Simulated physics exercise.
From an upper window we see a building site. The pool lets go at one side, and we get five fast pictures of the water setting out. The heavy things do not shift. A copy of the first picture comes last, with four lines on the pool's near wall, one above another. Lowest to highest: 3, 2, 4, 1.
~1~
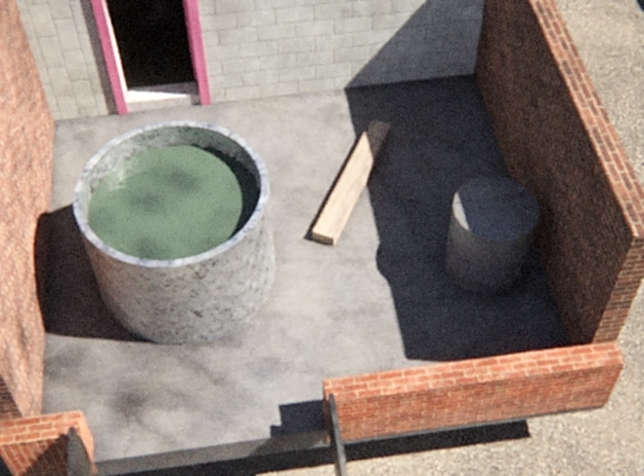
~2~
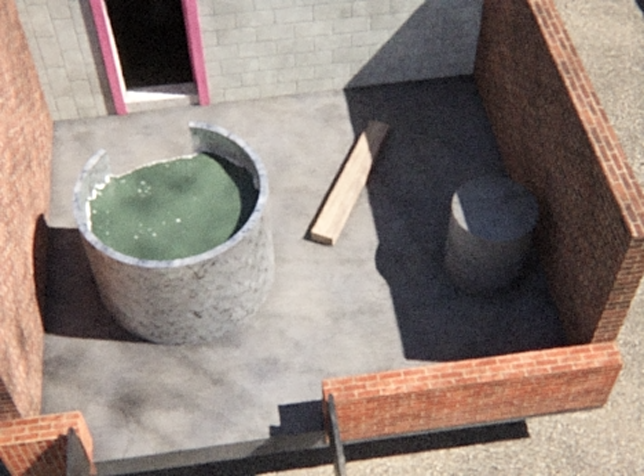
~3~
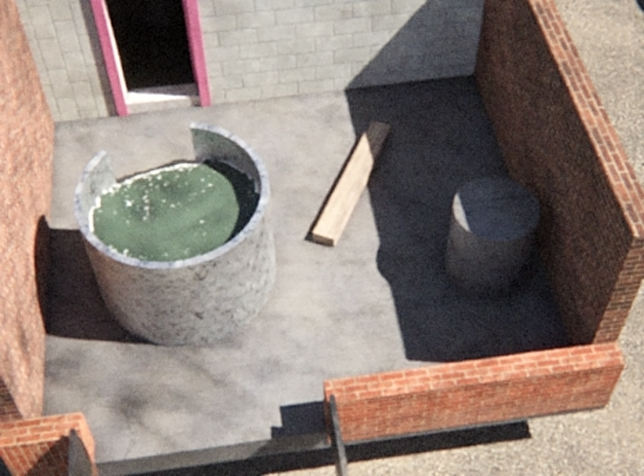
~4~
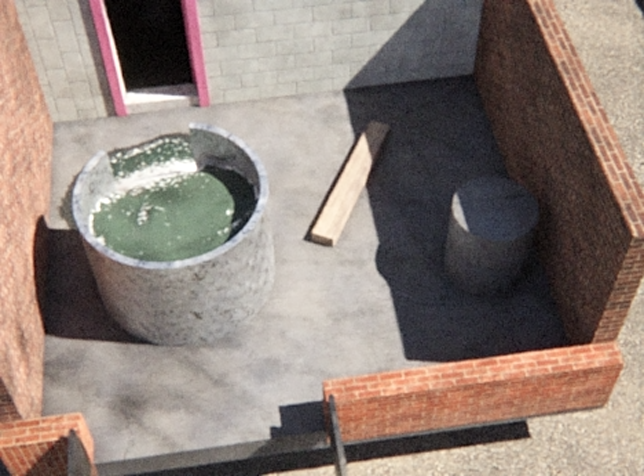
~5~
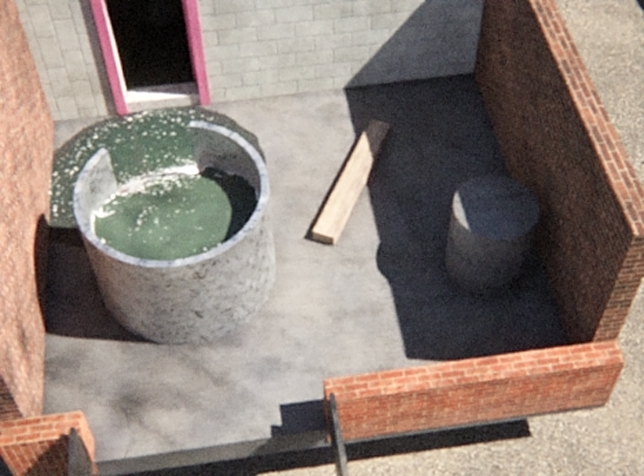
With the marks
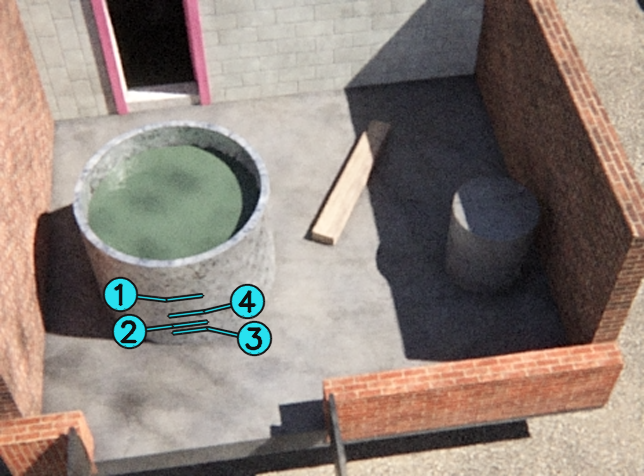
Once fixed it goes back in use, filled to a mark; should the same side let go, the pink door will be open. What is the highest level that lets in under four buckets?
Take 2.
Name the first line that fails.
That would be 4.
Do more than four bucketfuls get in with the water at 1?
Yes, that goes wrong.
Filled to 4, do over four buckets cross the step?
Yes, that goes wrong.
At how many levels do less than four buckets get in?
Two of the four.
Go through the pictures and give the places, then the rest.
In the first picture, water in the pool at rest, its middle at (175, 207); foot of the pink doorway at (165, 108); open gate at (202, 392).
In the second picture, water covers 1 % of the ground, its front hidden from here.
In the third picture, water covers 5 % of the ground, its front hidden from here.
In the fourth picture, water covers 10 % of the ground, its front hidden from here.
In the fifth picture, 18 % of the ground under water, visible out to (56, 211).
In cyan, 1 at (183, 297); 2 at (189, 324); 3 at (190, 330); 4 at (187, 313); from the bottom up 3, 2, 4, 1.
Choosing 1, dozens of bucketfuls pour in.
Choosing 2, a bucket or two gets in.
Choosing 3, nothing gets over.
Choosing 4, about 9 bucketfuls get in.
